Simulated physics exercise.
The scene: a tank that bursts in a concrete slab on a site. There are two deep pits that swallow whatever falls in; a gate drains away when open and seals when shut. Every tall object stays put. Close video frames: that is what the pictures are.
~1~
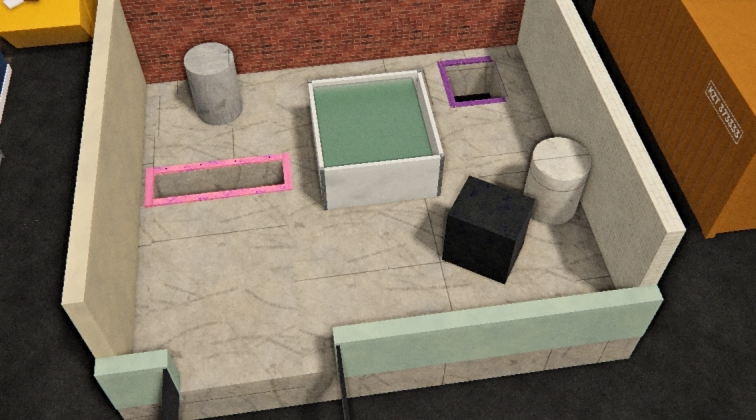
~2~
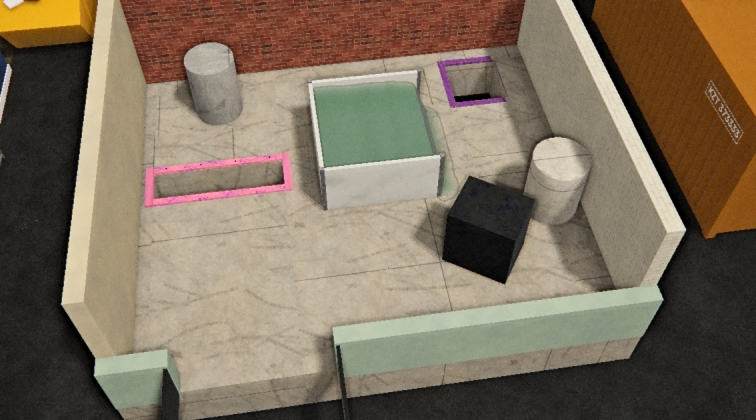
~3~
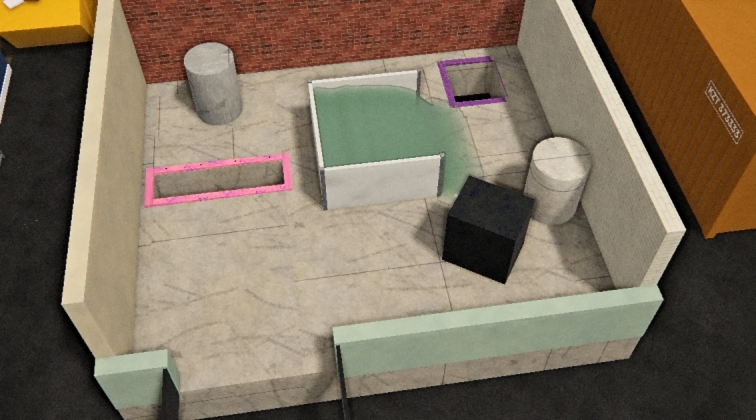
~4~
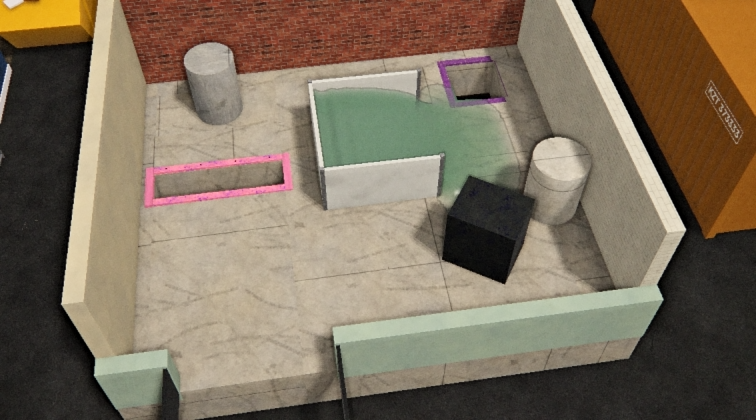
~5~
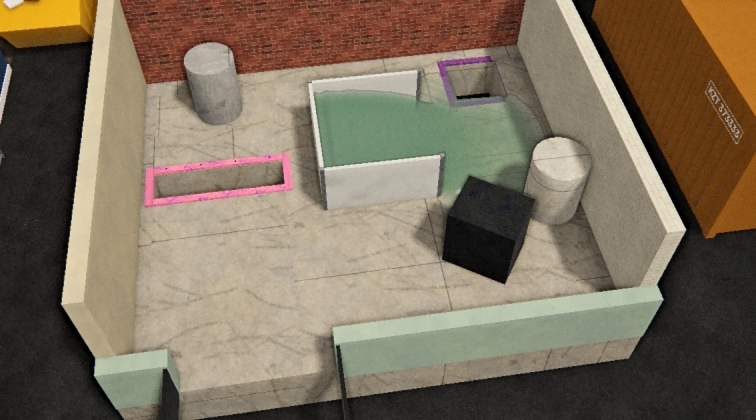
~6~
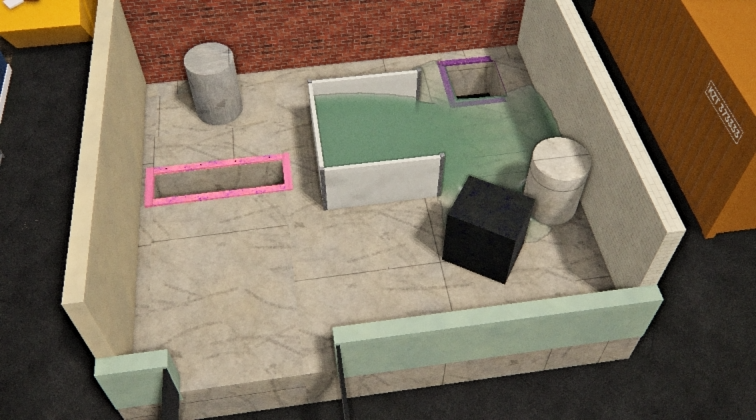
Green water pours from the tank's open right side and spreads across the concrete slab.
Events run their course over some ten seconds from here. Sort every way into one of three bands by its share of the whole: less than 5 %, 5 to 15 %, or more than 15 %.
Bands: The gate - less than 5 %; the purple pit - more than 15 %; the pink pit - less than 5 %.
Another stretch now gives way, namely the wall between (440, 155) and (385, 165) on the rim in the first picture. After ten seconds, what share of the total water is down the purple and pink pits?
Purple 10 %, pink 8 %.
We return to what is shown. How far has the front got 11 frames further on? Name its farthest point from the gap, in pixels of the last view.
By then the tip should be at about (623, 313).
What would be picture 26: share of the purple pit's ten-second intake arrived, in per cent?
Estimate: Roughly 60 %.
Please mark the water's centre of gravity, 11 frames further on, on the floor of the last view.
The water's middle lies around (476, 154).
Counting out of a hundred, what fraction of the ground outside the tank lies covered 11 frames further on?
Roughly 25 percent, I'd say.
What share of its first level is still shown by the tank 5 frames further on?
My reading: Near 40 %.
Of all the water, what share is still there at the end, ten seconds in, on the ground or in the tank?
48 %.
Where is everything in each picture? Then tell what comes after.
In the first frame, the water tank at (373, 121) is whole and still.
In the second frame, the front is at (446, 197), out from the gap at (426, 140).
In the third frame, water pours out at (426, 141) and has run to a hidden place.
In the fourth frame, the front is at a hidden place, out from the gap at (426, 143).
In the fifth frame, water pours out at (426, 143) and has run to a hidden place.
In the sixth frame, water pours out at (426, 144) and has run to (532, 88).
A moment on, water covers 25 % of the floor; the gate 0 %, the purple pit 6 %, the pink pit 0 %.
Next, water covers 25 % of the floor; the gate 0 %, the purple pit 14 %, the pink pit 0 %.
Then, water covers 50 % of the floor; the gate 0 %, the purple pit 31 %, the pink pit 0 %.
Later, water covers 80 % of the floor; the gate 0 %, the purple pit 43 %, the pink pit 0 %.
In the end, water covers 85 % of the floor; the gate 2 %, the purple pit 50 %, the pink pit 0 %.
